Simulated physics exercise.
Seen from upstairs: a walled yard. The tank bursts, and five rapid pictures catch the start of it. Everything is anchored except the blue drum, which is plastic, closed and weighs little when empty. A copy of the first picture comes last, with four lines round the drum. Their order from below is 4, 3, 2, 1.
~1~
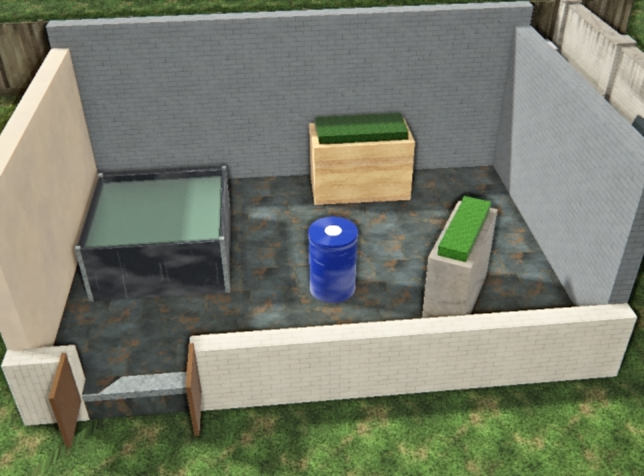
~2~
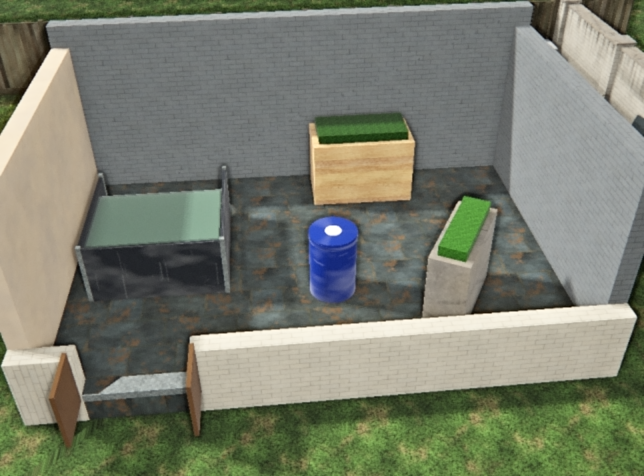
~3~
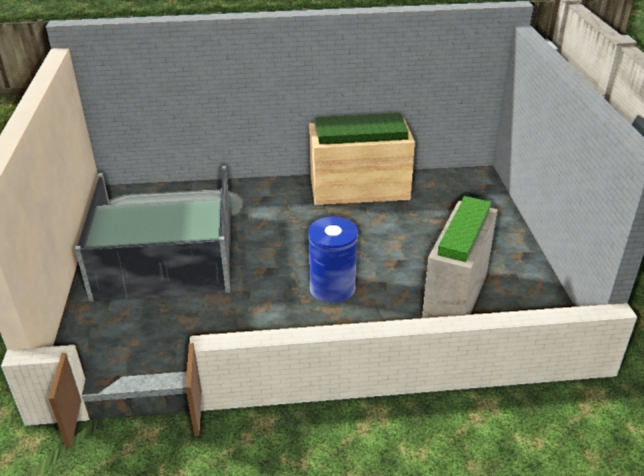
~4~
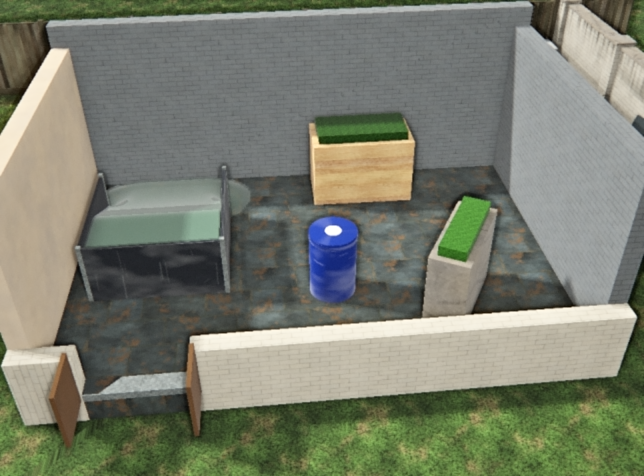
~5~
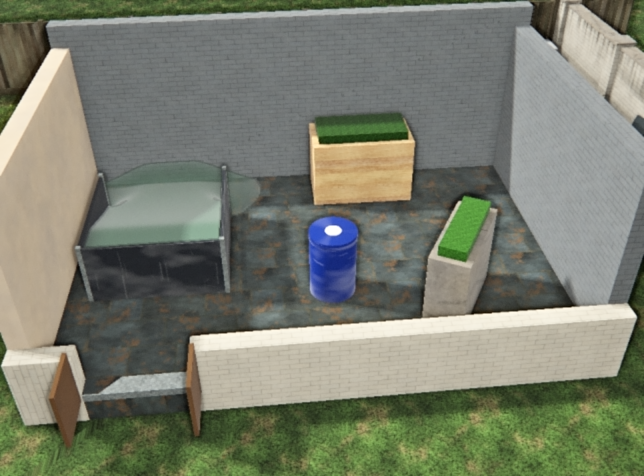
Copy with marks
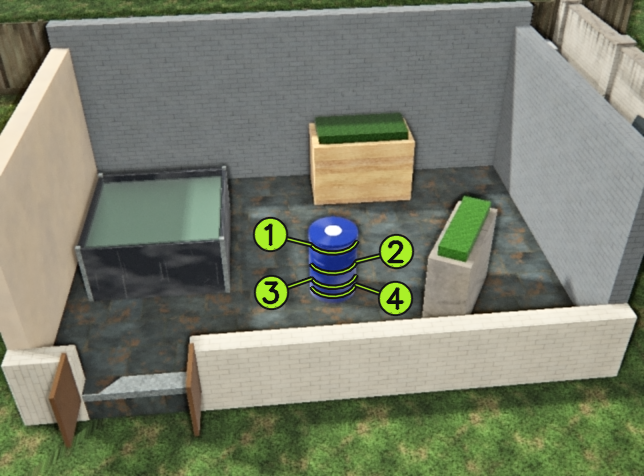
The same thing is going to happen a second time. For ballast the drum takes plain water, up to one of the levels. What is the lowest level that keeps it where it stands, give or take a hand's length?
Use mark 3.
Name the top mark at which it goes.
Here it is mark 4.
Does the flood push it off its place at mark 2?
No.
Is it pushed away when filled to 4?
Yes, that goes wrong.
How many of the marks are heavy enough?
Three of the four.
In lime, 1 at (335, 252); 2 at (335, 273); 3 at (335, 287); 4 at (335, 296); from the bottom up 4, 3, 2, 1.
Choosing 1, it does not move.
Choosing 2, it does not move.
Choosing 3, it does not move.
Choosing 4, it is pushed about its own width away.
